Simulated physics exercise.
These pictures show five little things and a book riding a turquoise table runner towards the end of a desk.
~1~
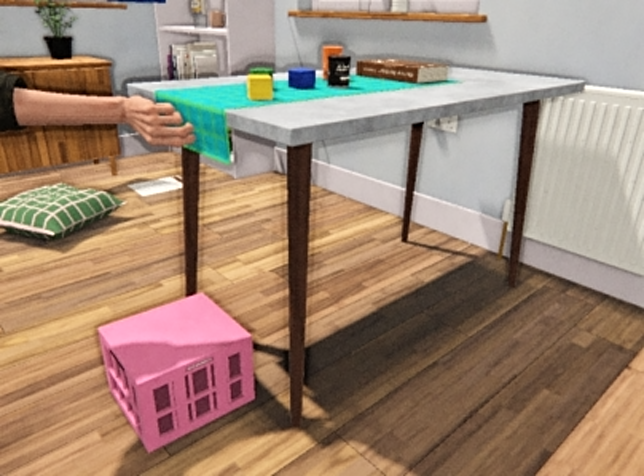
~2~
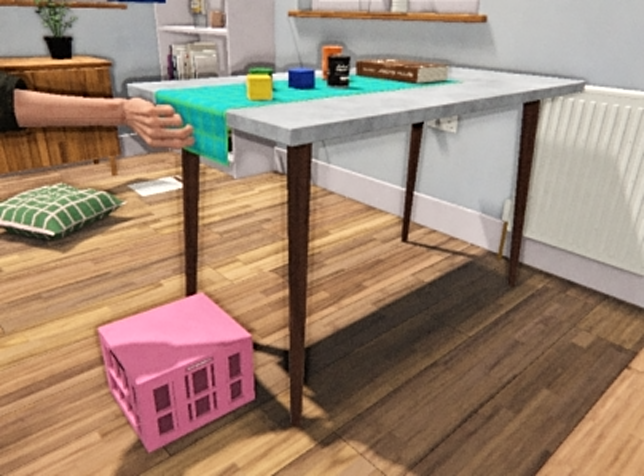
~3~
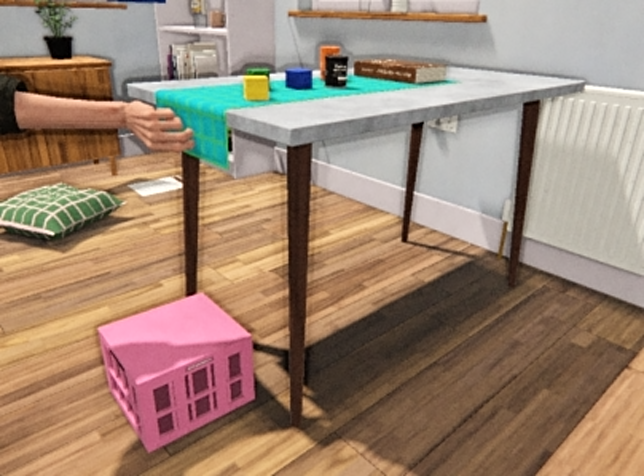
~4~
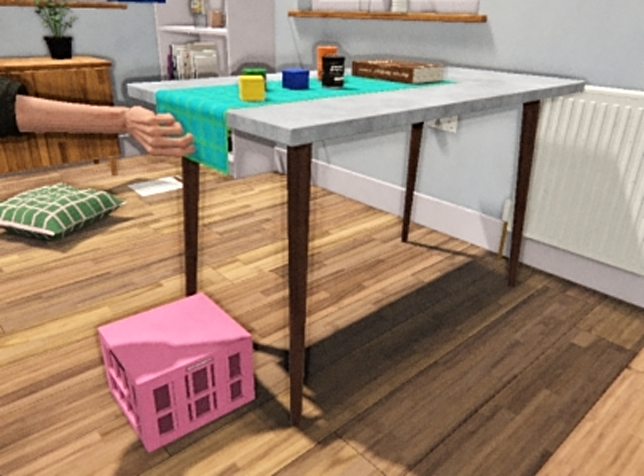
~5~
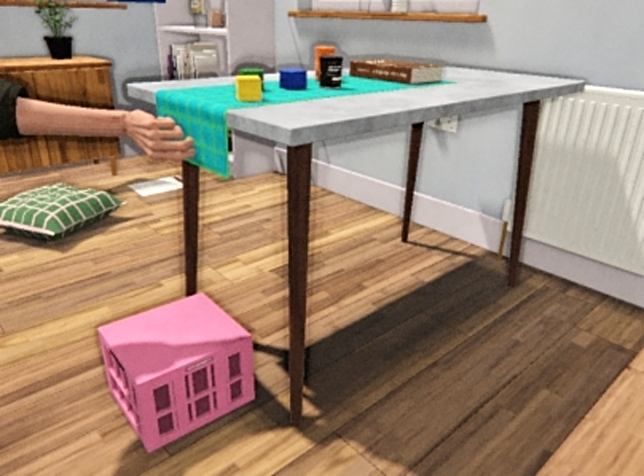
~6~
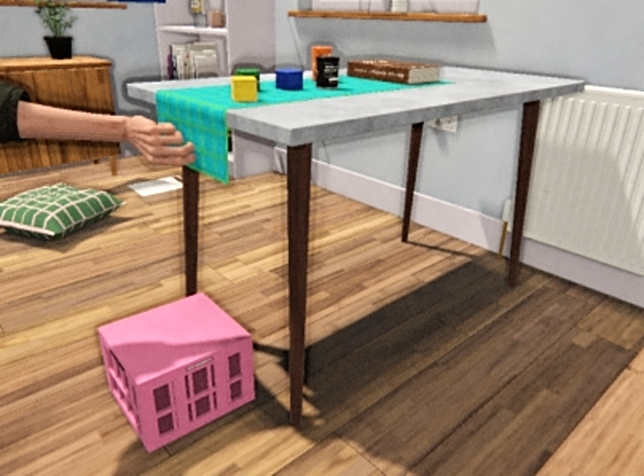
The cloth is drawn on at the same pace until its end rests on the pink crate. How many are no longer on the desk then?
Over the edge go four.
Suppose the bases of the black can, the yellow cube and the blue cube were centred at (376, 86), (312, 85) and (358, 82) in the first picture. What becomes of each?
The black can stays on, the yellow cube tumbles off, the blue cube remains up.
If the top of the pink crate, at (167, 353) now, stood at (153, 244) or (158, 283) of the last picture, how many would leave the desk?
It would be 1 and 2.
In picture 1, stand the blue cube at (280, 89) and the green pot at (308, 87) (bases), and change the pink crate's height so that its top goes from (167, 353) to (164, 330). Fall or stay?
The blue cube falls; the green pot goes over.
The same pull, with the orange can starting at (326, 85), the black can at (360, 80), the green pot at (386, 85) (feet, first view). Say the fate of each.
The orange can falls; the black can keeps its place on top; the green pot holds on.
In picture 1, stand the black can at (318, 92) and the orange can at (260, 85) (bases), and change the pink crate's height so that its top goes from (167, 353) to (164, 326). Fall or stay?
The black can tumbles off, the orange can is carried off.
Soon after, hem near (196, 247); yellow cube and green pot gone.
After that, hem near (198, 291); yellow cube, green pot and blue cube gone.
In the end, hem on the crate; yellow cube, green pot, blue cube and black can gone. The desk loses four.
